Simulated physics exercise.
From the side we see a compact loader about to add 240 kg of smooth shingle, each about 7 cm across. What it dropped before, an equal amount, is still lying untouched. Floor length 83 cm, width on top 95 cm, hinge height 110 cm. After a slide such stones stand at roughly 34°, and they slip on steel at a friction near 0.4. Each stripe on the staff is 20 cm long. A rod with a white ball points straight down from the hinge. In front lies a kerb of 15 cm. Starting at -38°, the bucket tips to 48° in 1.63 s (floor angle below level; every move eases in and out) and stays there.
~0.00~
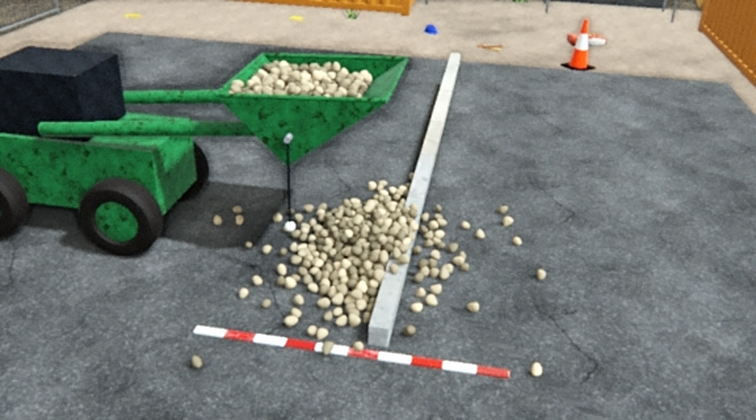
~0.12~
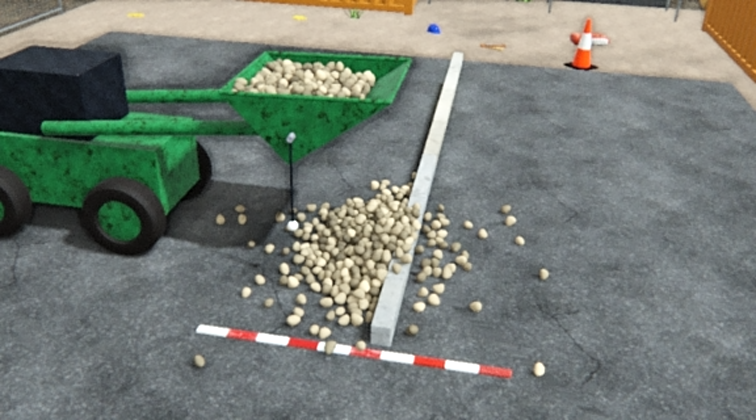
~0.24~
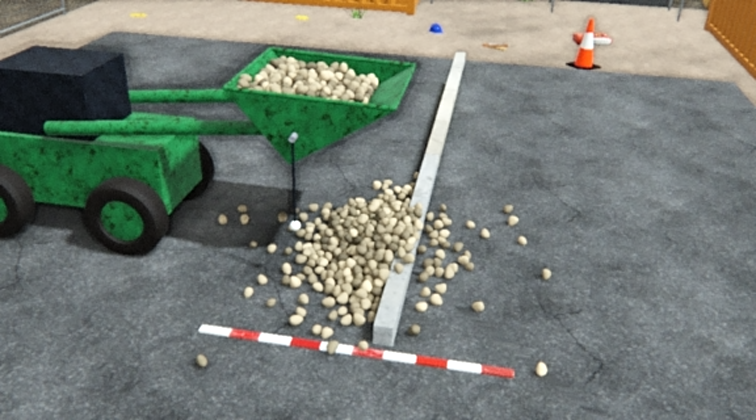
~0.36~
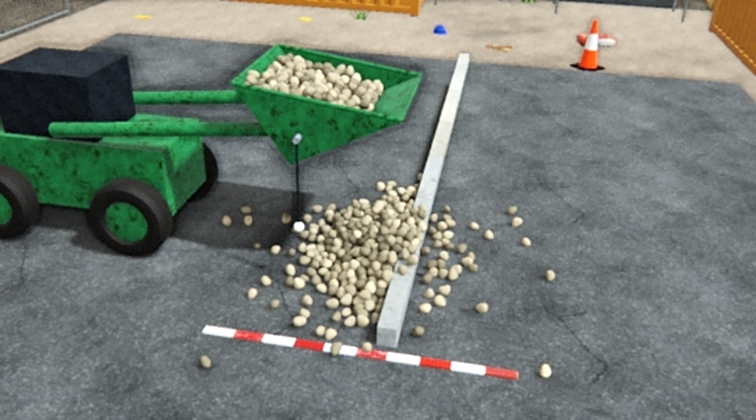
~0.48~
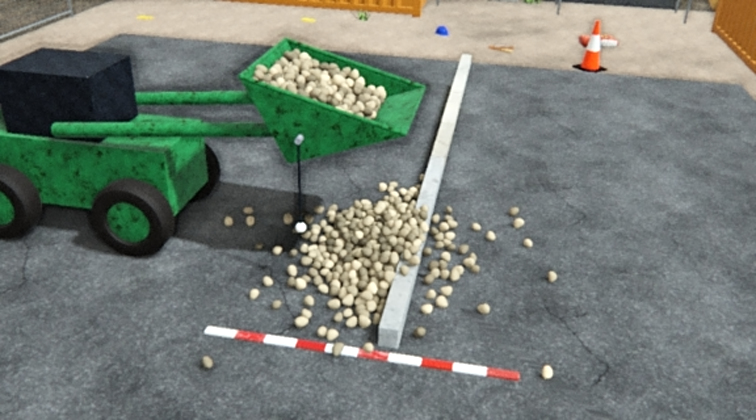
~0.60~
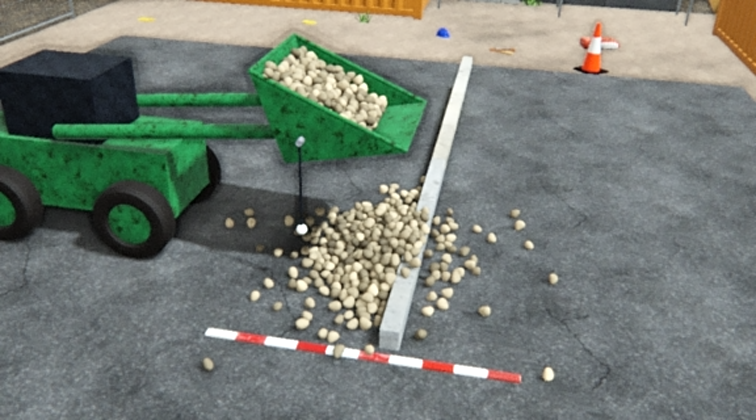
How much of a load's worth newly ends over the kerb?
Close to 53 parts in a hundred.
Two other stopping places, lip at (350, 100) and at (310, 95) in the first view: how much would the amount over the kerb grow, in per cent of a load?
Near 15 per cent from the first place, 0 from the second.
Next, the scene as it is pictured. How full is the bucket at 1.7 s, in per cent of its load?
Roughly 10 per cent is still inside.
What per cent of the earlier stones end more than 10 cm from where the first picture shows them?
About 15 per cent.
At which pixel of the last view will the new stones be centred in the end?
Around (419, 249).
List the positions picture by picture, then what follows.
In the first frame, the bucket is at -38°, its lip at (386, 101); the top of the load is at (292, 72). The earlier load is highest near (391, 230), 23 cm above ground level, 92 % on this side of the kerb, 8 % over the kerb.
The second frame shows lip at (390, 103), floor tilted -37°, highest stones at (291, 71); the stones move at 0.1 m/s on average.
The third frame shows lip at (395, 109), floor tilted -33°, highest stones at (287, 68); the stones move at 0.1 m/s on average.
The fourth frame shows lip at (401, 121), floor tilted -27°, highest stones at (287, 64); the stones move at 0.2 m/s on average.
In the fifth frame, the bucket is at -20°, its lip at (405, 135); the top of the load is at (294, 60); the stones move at 0.2 m/s on average.
The sixth frame shows lip at (407, 151), floor tilted -12°, highest stones at (298, 58); the stones move at 0.3 m/s on average.
After 1.2 s the floor is at 34°; in per cent of one load, 95 in the bucket, 97 on this side of the kerb, 8 over the kerb; the foremost stones are at (514, 265).
After 1.7 s the floor is at 48°; in per cent of one load, 11 in the bucket, 151 on this side of the kerb, 37 over the kerb; the foremost stones are at (521, 262).
After 2.1 s the floor is at 48°; in per cent of one load, 0 in the bucket, 145 on this side of the kerb, 55 over the kerb; the foremost stones are at (558, 296).
After 4.6 s the floor is at 48°; in per cent of one load, 0 in the bucket, 139 on this side of the kerb, 61 over the kerb; the foremost stones are at (596, 297). Net gain over the kerb, 53.
